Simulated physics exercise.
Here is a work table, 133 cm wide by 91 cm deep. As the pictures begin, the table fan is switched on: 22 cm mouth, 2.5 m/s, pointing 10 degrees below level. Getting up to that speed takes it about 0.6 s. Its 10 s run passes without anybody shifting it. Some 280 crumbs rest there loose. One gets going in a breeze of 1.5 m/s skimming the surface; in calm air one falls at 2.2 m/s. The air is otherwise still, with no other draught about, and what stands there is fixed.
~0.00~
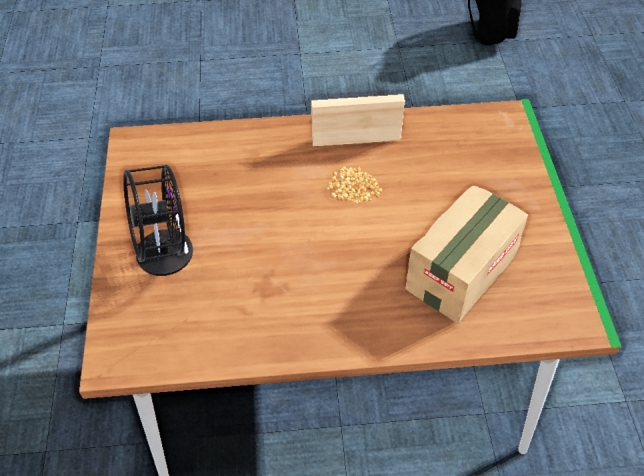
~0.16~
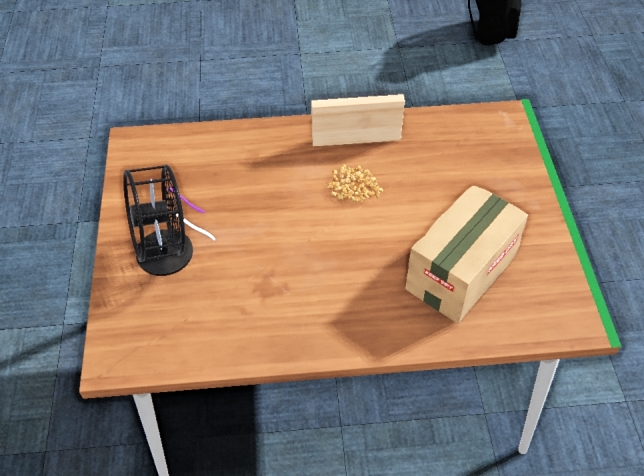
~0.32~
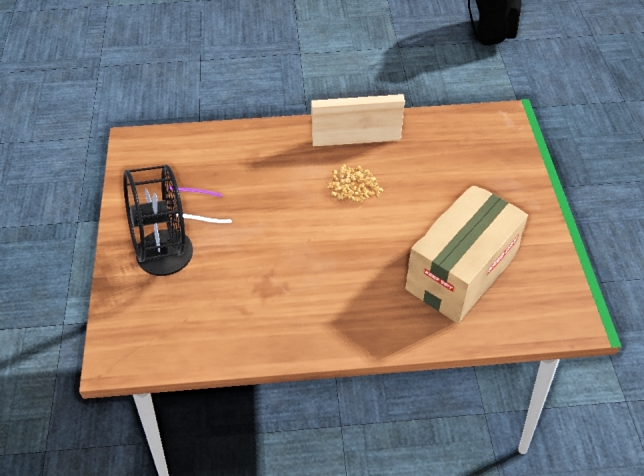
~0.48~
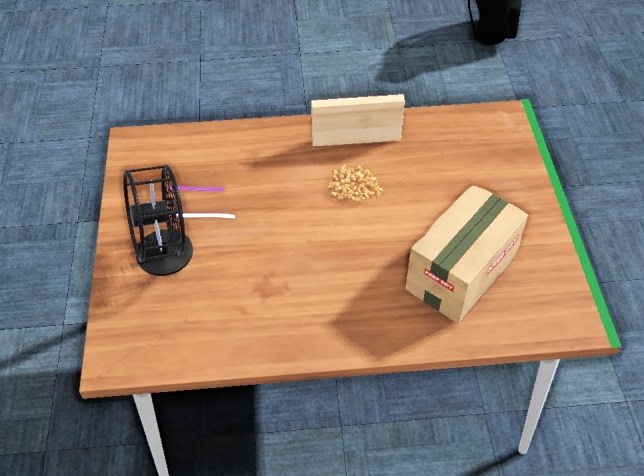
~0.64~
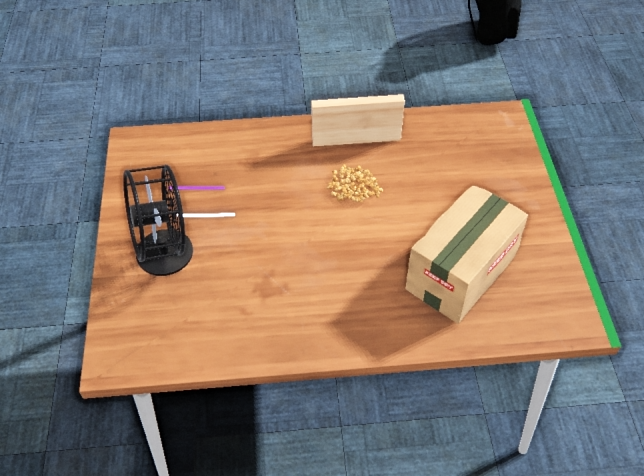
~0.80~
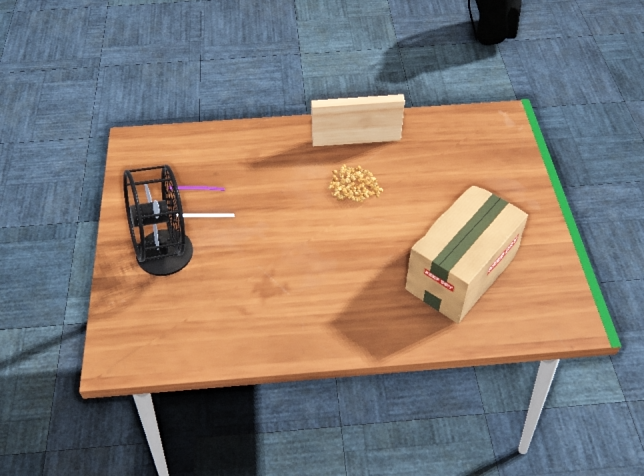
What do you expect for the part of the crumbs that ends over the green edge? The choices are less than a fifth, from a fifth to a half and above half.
The amount that finishes over the green edge is more than one half of the lot.
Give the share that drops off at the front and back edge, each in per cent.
About 0 % front, about 0 % back.
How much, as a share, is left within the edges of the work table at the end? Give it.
About 0 percent of them remain.
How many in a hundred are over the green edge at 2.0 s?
I'd put it at some 90 %.
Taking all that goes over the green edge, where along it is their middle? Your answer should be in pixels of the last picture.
At about (542, 135).
After 2.0 s, 92 % are over the green edge; 86 % have settled or left.
After 3.2 s, 99 % are over the green edge; 99 % have settled or left.
After 5.5 s, 100 % are over the green edge; 100 % have settled or left.
After 10.0 s, at the end, 100 % are over the green edge.
